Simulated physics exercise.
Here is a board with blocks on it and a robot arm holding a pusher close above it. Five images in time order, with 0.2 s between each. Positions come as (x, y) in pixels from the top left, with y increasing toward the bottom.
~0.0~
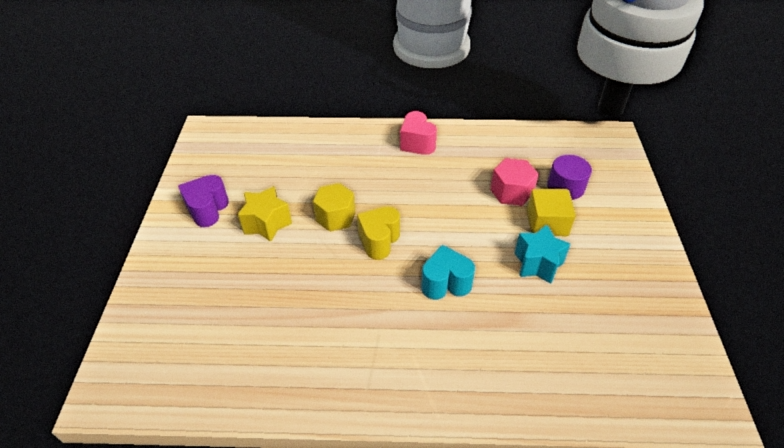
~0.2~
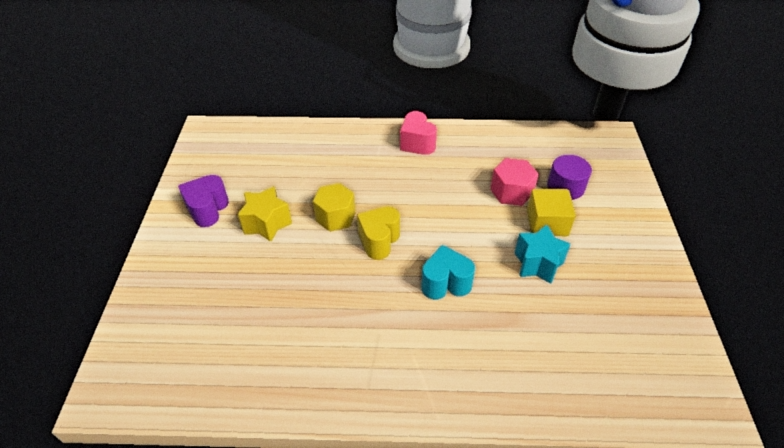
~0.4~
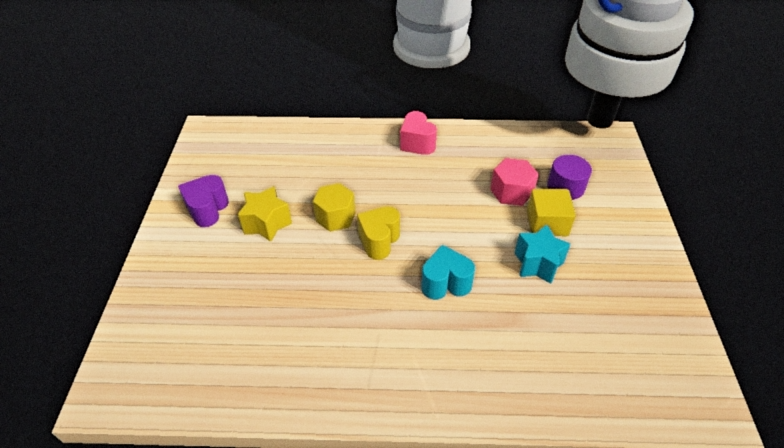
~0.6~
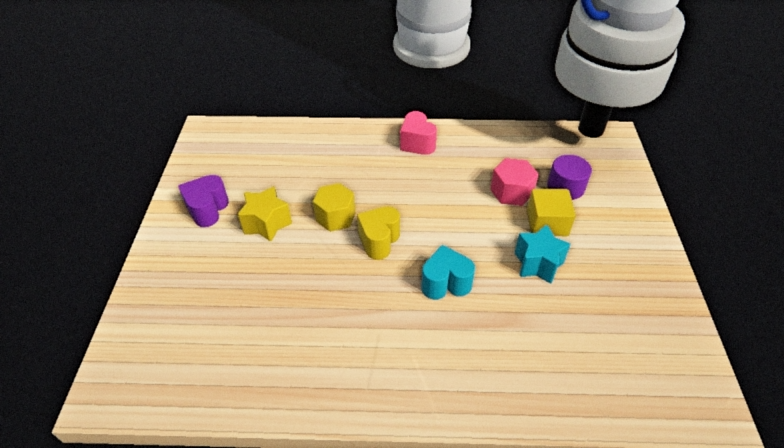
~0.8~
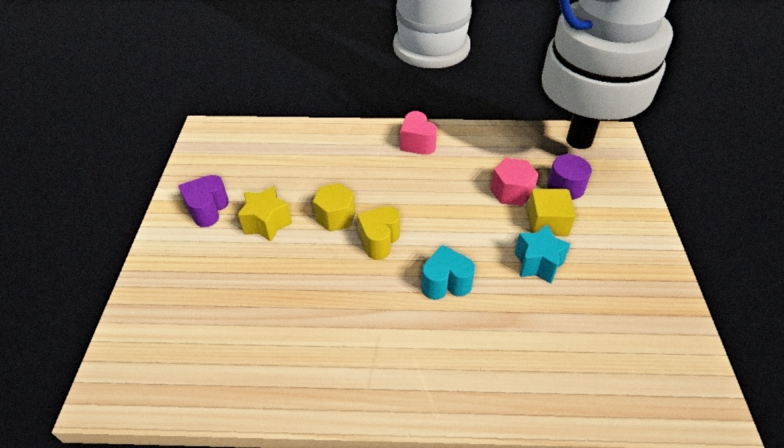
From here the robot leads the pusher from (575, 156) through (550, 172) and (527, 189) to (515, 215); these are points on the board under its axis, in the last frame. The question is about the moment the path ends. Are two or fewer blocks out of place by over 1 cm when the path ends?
The answer is yes.
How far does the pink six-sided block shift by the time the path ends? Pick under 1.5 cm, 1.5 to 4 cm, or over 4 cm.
It moves quite far, over 4 cm.
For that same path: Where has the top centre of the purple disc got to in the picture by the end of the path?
So, by the moment the path ends, you'll find the top centre of the purple disc at (566, 180).
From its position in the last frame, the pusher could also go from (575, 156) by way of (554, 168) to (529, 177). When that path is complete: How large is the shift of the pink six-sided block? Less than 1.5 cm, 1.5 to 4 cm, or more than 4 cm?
The smallest band: Under 1.5 cm.
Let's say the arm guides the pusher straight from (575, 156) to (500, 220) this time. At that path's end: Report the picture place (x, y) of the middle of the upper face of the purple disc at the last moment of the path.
Final place: (569, 186).
What follows on the original path. One third of the way, pusher at (554, 157); purple disc at (570, 173).
Two thirds of the way, pusher at (530, 175); pink six-sided block at (502, 179); yellow square piece at (557, 205), turned 15° clockwise; purple disc at (566, 180).
At the end, pusher at (518, 200); pink six-sided block at (482, 195), turned 50° clockwise; turquoise star block unmoved; yellow square piece at (557, 205), turned 15° clockwise; purple disc at (566, 180).
